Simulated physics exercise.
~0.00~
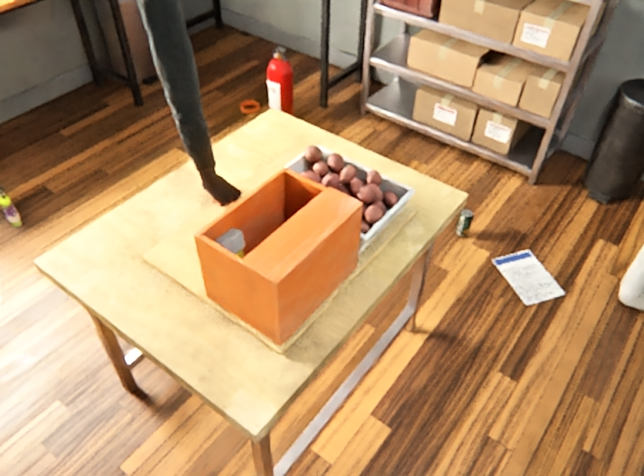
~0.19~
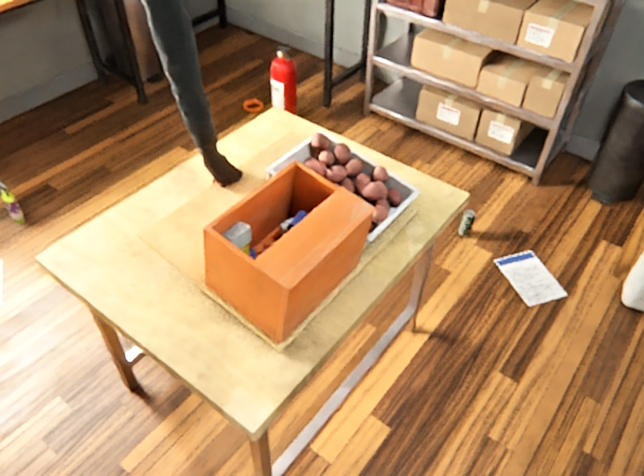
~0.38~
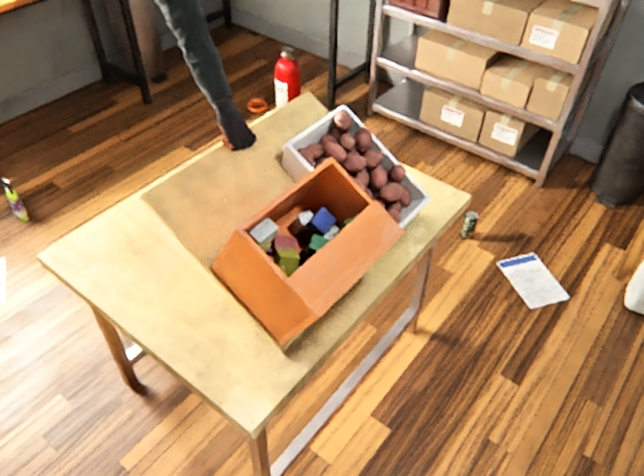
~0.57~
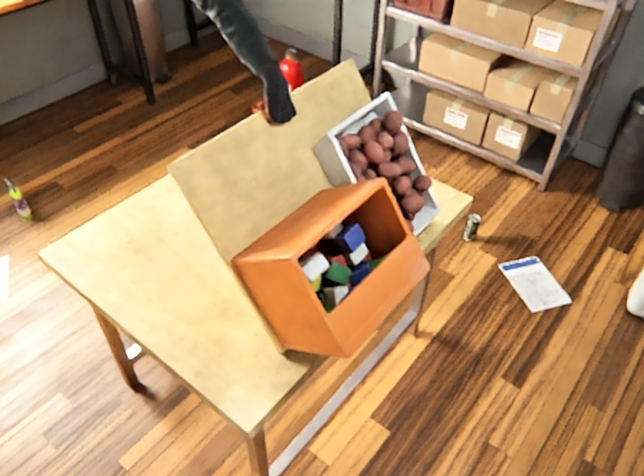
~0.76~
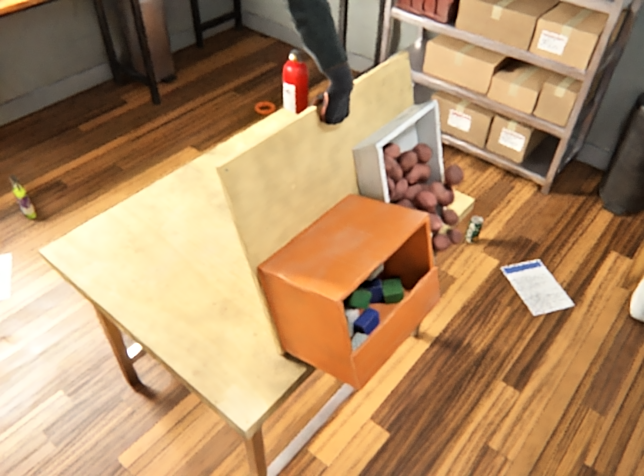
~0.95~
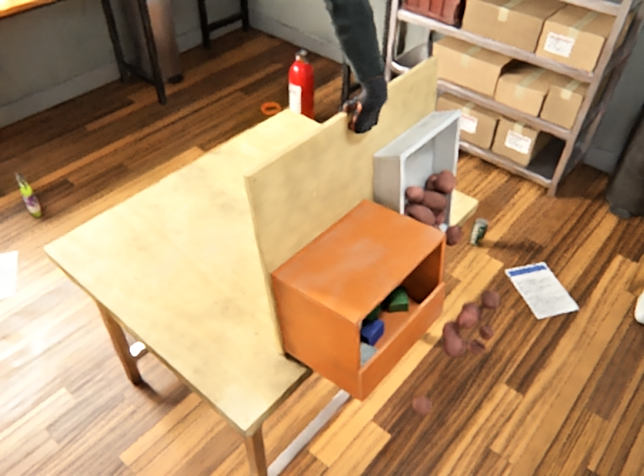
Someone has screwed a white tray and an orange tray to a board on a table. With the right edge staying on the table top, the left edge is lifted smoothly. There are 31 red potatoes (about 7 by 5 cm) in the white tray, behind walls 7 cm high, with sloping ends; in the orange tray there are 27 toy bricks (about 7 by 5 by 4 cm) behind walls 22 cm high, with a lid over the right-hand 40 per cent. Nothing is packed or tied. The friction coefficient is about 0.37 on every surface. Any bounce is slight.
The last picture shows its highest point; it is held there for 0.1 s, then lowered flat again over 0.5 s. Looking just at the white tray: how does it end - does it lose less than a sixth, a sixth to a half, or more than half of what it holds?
The loss is past the halfway mark.
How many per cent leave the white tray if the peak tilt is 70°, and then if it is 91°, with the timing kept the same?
Roughly 60 per cent, then roughly 100 per cent.
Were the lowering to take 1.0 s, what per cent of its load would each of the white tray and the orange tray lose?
Well, that would cost the white tray 90 per cent and the orange tray 0 per cent.
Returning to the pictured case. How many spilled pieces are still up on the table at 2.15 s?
About 0 of them.
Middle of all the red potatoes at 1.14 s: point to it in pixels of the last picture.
Pixel (454, 312), give or take.
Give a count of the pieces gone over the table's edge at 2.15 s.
Piece count: About 30.
After 1.14 s, tilt 76°; the white tray is down by 24 of 31 and the orange tray has all 27.
After 1.38 s, tilt 22°; the white tray is down by 28 of 31 and the orange tray has all 27.
After 1.72 s, tilt 0°; the white tray is down by 29 of 31 and the orange tray has all 27.
Final count (at 2.15 s), the white tray is down by 29 of 31 and the orange tray has all 27. Asked share, 29 of 31, 94 per cent.
